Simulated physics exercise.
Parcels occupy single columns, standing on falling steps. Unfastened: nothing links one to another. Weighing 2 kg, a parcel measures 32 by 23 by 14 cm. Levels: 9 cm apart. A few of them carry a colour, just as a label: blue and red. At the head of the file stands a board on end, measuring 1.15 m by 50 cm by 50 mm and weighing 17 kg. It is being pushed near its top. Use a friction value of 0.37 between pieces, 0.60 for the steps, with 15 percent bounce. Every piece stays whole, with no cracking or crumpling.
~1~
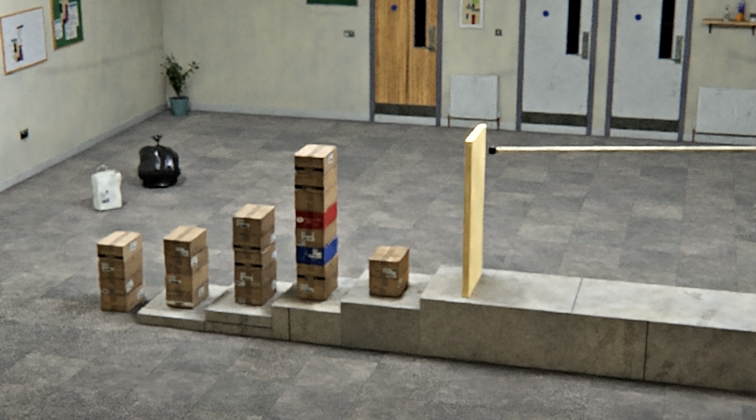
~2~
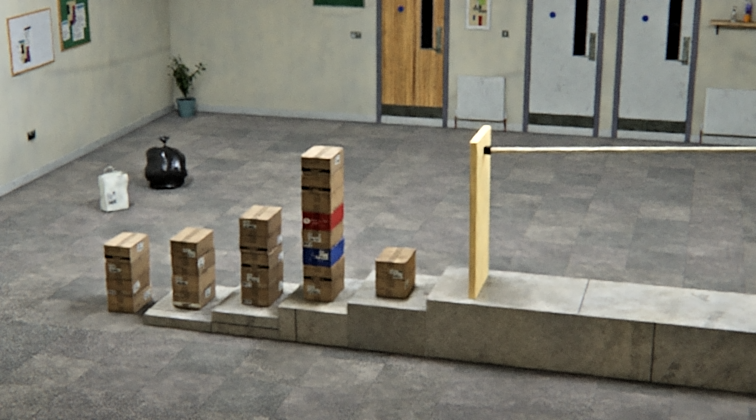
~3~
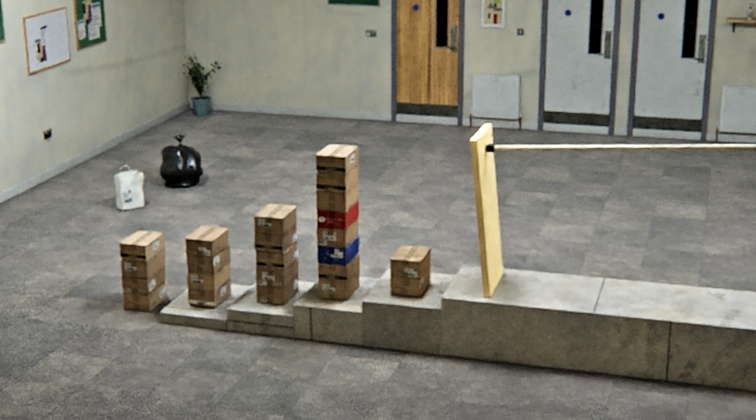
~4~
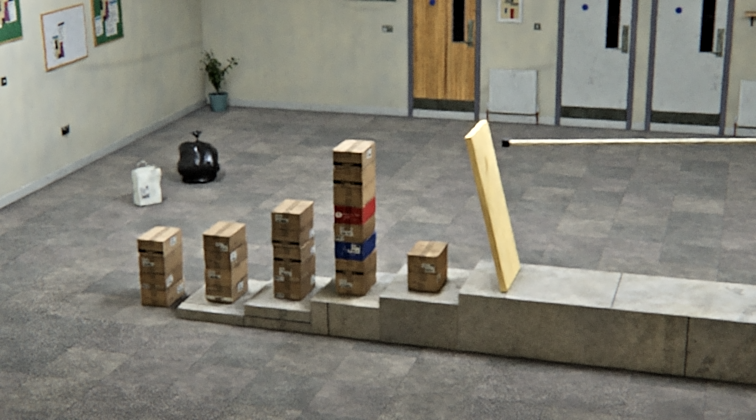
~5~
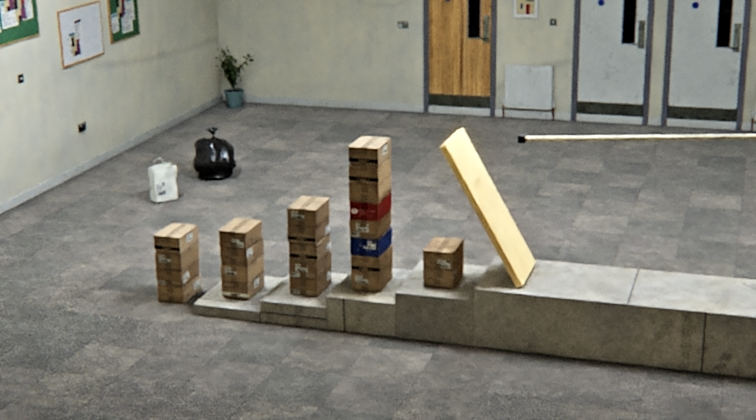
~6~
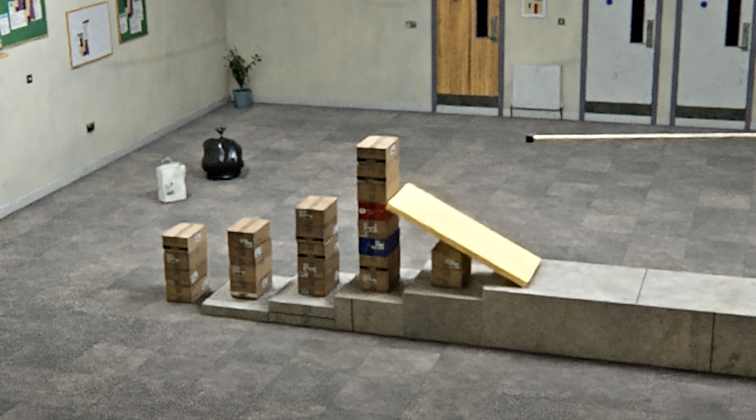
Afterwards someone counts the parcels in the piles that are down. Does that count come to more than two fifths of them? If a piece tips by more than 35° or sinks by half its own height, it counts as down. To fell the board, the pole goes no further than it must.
No.
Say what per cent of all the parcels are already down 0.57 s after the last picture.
It's 20 percent at that point.
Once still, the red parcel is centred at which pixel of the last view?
It comes to rest around (314, 210) in the last view.
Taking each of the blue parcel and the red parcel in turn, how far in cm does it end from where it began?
Well, the blue finishes 20 cm from where it began, while the red finishes 55 cm from its start.
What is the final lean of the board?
The board settles some 90 degrees away from upright.
Then, 0.11 s after the last picture, board 73° from upright; none of the 23 parcels down, 6 disturbed; red parcel leaning 4°; blue parcel leaning 3°.
Then, 0.31 s after the last picture, board 77° from upright; 3 of the 23 parcels down; red parcel leaning 22°, 51 mm lower; blue parcel leaning 16°.
Then, 0.57 s after the last picture, board 93° from upright; 5 of the 23 parcels down; blue parcel leaning 25°; red parcel leaning 5°, 8 cm lower.
Then, 0.85 s after the last picture, board 94° from upright; 5 of the 23 parcels down; blue parcel leaning 30°; red parcel 9 cm lower.
At rest, board 90° from upright; 5 of the 23 parcels down; blue parcel leaning 30°; red parcel 9 cm lower. That is 22 per cent. As the last picture would show them, middles, blue parcel near (353, 241), red parcel near (314, 210).
